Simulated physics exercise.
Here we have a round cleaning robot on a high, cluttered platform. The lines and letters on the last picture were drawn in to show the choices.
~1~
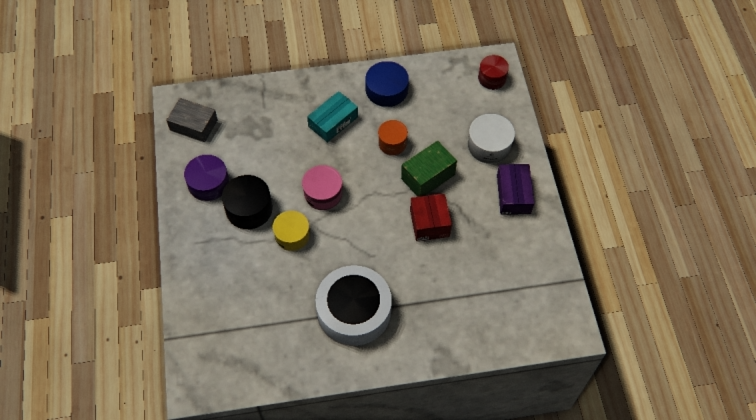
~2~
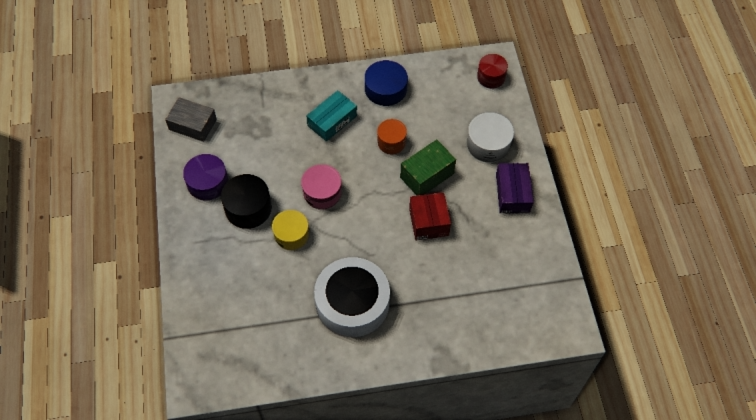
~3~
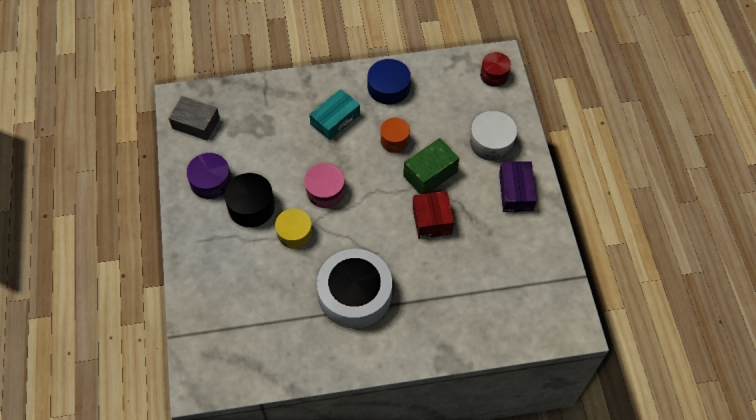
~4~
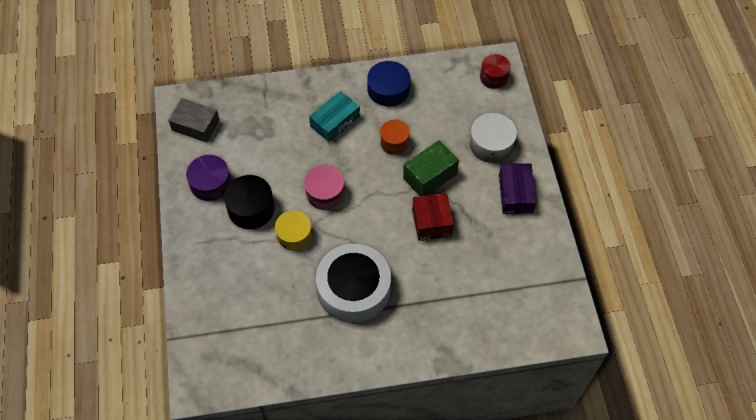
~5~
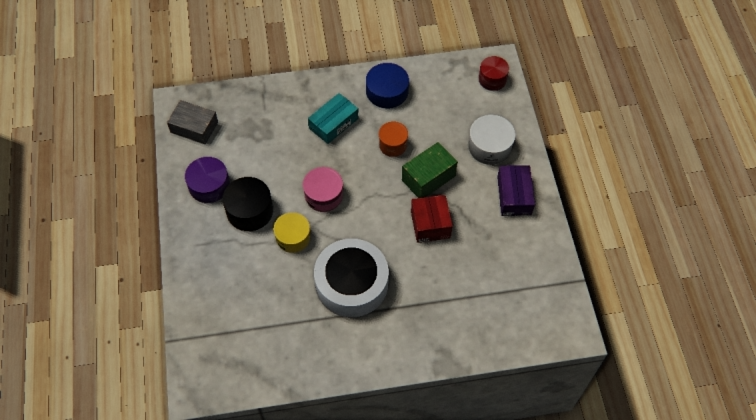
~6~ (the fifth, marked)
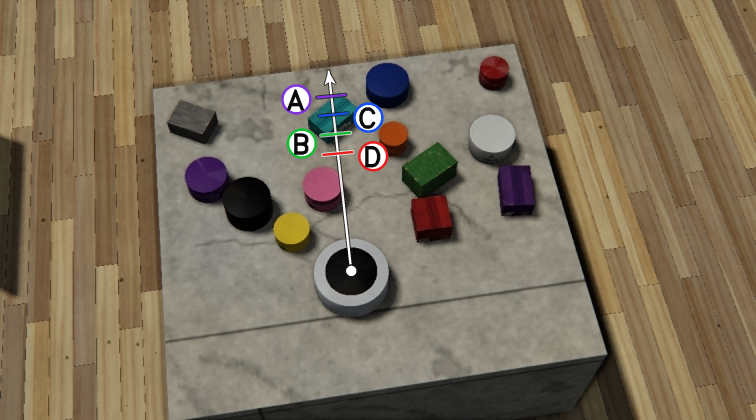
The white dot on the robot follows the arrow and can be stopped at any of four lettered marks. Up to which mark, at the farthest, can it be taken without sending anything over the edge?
All is well up to A.
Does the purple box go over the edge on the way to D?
No.
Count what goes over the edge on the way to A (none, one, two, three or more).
In all, none.
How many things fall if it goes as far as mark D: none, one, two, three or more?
In all, none.
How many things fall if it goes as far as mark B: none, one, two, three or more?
In all, none.
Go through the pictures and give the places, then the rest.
Red box (431, 217); green crate (429, 170); black canister (248, 202), in the first picture.
Robot (352, 297); turquoise parcel (332, 116), in the second picture.
Robot (355, 288); yellow pail (294, 229), in the third picture.
Robot (354, 282); orange pail (395, 137), in the fourth picture.
Robot (352, 277); purple box (516, 191); white pail (491, 140); purple canister (208, 180), in the fifth picture.
On the marked copy, A at (332, 96); B at (336, 134); C at (333, 115); D at (338, 153); the arrow from (351, 271) to (329, 71); the white dot at (351, 271).
Following A. Soon after the start, robot (344, 211); pink pail (316, 172); red canister (494, 74).
Later, robot (337, 148); turquoise parcel (330, 112); pink pail (289, 133).
In the end, robot (332, 104); turquoise parcel (322, 71); pink pail (282, 129); nothing has fallen.
As for the rest, B is safe but short; C is safe but short; D is safe but short.
